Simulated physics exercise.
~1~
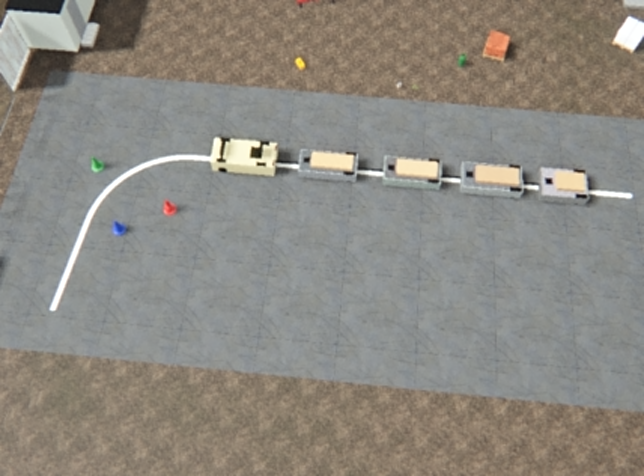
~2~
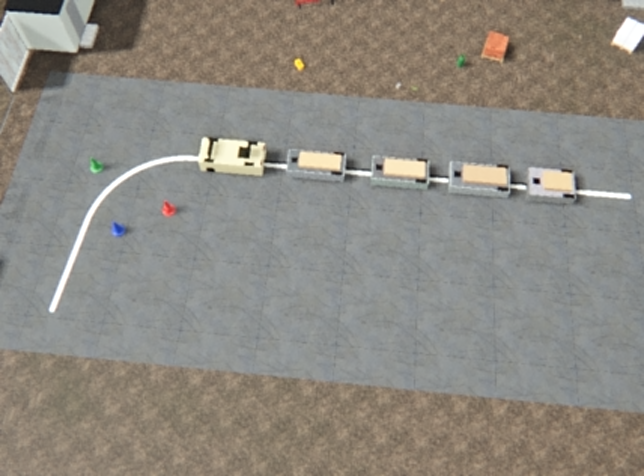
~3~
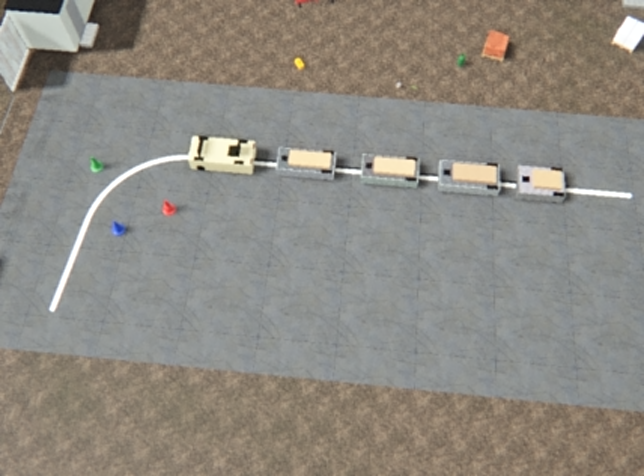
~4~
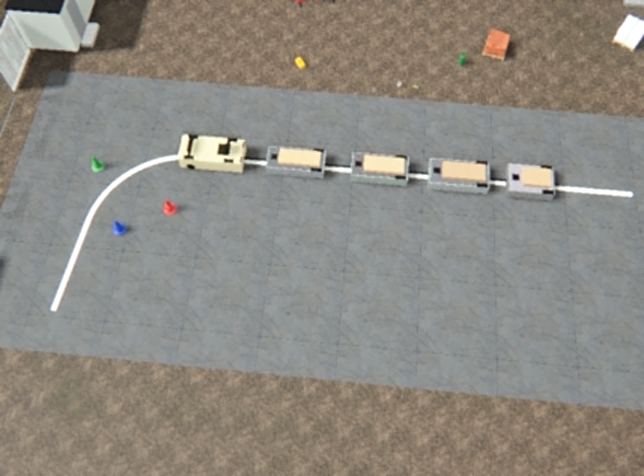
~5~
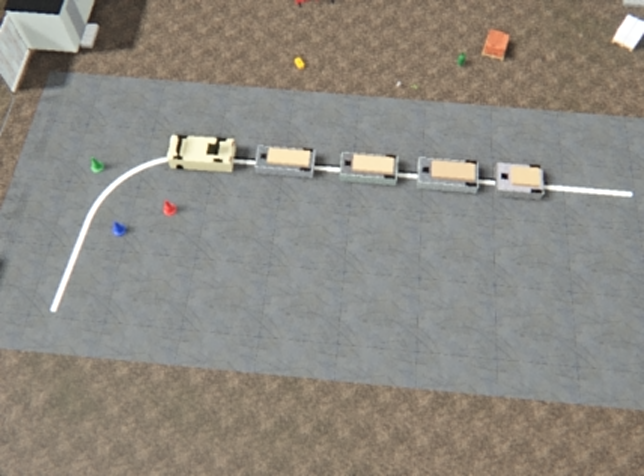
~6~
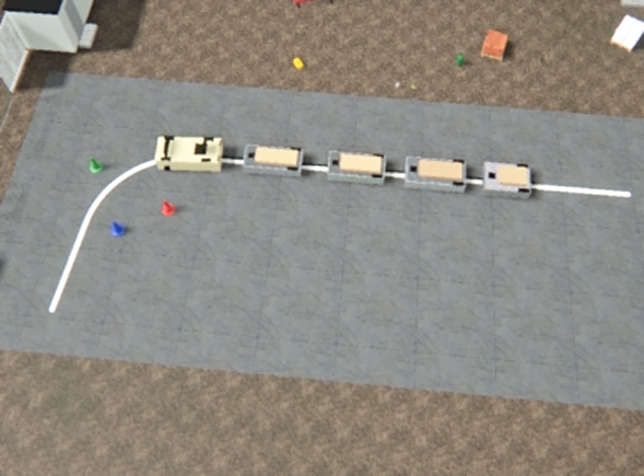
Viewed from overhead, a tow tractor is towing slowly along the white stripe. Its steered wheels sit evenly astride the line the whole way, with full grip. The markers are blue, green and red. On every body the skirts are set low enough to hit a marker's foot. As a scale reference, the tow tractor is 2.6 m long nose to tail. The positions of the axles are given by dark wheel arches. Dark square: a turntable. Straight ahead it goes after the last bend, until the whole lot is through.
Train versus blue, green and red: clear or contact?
Blue contact, green clear, red contact.
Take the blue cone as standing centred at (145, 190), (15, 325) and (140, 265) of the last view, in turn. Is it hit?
The first place gets a hit, the second no contact, the third no contact.
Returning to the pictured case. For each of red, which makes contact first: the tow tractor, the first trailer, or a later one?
Red - a trailer behind the first.
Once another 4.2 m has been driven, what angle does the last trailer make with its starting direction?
Angle of last trailer relative to start: About 0°.
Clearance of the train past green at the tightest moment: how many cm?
Green: 20.
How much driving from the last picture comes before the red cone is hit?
Roughly 16.0 metres more.
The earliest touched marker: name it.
It's the blue one.
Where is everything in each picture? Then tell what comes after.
The first frame shows nose (216, 150); last axle (580, 184); still straight; blue (118, 227), green (96, 164), red (169, 207); 4 trailers.
The second frame shows nose (204, 150); last axle (568, 184); still straight.
The third frame shows nose (194, 148); last axle (558, 182); still straight.
The fourth frame shows nose (184, 147); last axle (547, 180); still straight.
The fifth frame shows nose (173, 147); last axle (536, 179); turned 1°.
The sixth frame shows nose (161, 149); last axle (523, 178); turned 4°; blue (117, 228), green (95, 165), red (168, 208).
With 2.6 m more driven, the last axle is at (464, 173) of the last picture, 5 cm off the line; green has been passed with 20 cm to spare.
With 5.0 m more driven, the last axle is at (414, 169) of the last picture, on the line.
With 9.6 m more driven, the last axle is at (321, 161) of the last picture, on the line; the first trailer has hit blue.
With 16.1 m more driven, the last axle is at (184, 176) of the last picture, 130 cm off the line; the fourth trailer has hit red.
With 25.3 m more driven, the last axle is at (37, 346) of the last picture, 25 cm off the line; 2 of 3 struck in all.
